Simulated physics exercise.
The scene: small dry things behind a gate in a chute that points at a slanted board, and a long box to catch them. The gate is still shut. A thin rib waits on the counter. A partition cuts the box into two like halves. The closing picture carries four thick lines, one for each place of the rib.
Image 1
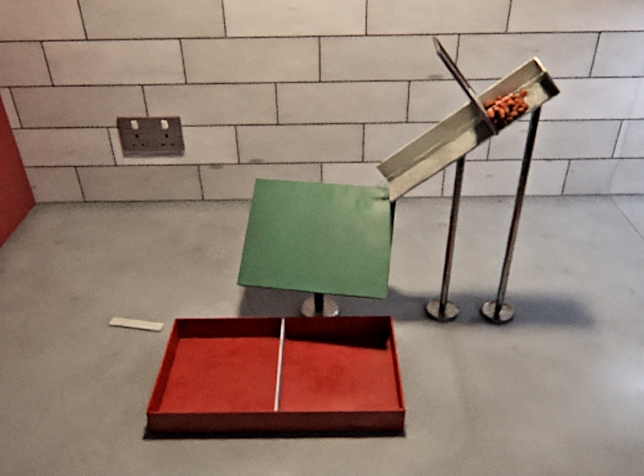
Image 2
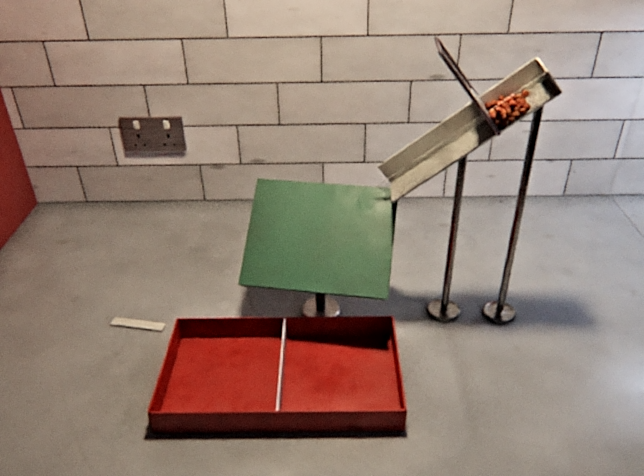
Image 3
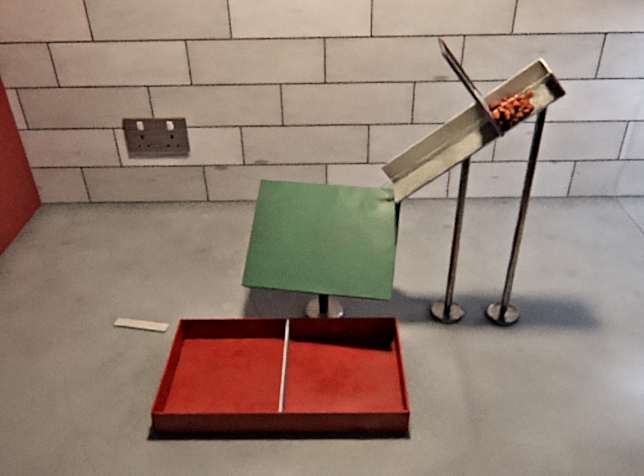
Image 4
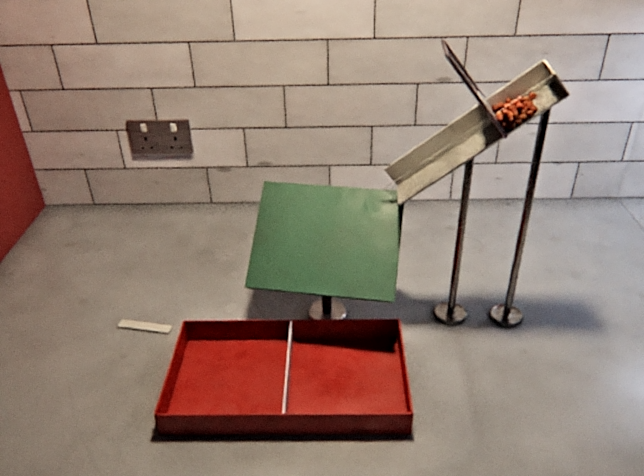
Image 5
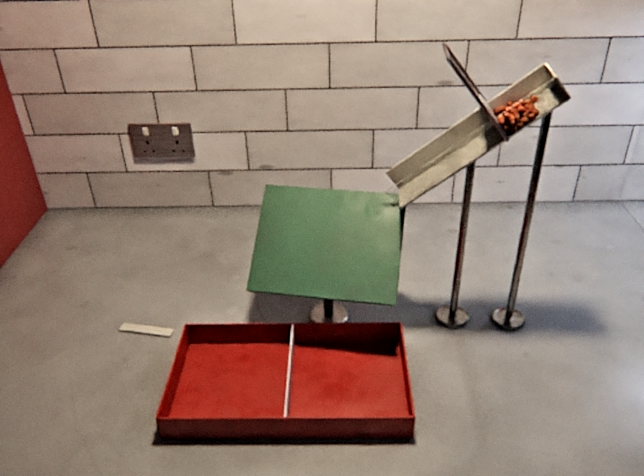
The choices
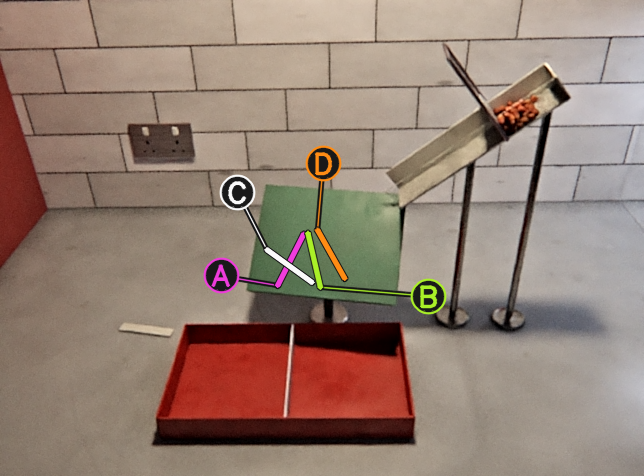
On a grey counter by a white tiled wall, small orange pellets sat behind a closed gate in a sloping chute above a tilted green board and a divided red box, and nothing noticeably moved.
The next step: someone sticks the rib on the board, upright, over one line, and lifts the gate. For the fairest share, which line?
Go for A.
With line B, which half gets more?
The right half.
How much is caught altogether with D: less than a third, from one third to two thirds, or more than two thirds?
Line D gives more than two thirds.
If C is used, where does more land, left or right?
Right.
On the marked copy, line A from (303, 234) to (277, 285); line B from (307, 233) to (320, 287); line C from (267, 249) to (312, 282); line D from (317, 230) to (344, 278).
With A, of what is caught, about two thirds in the left half, about a third in the right.
With B, of what is caught, none in the left half, all in the right.
With C, of what is caught, a small part in the left half, nearly all in the right.
With D, of what is caught, none in the left half, all in the right.
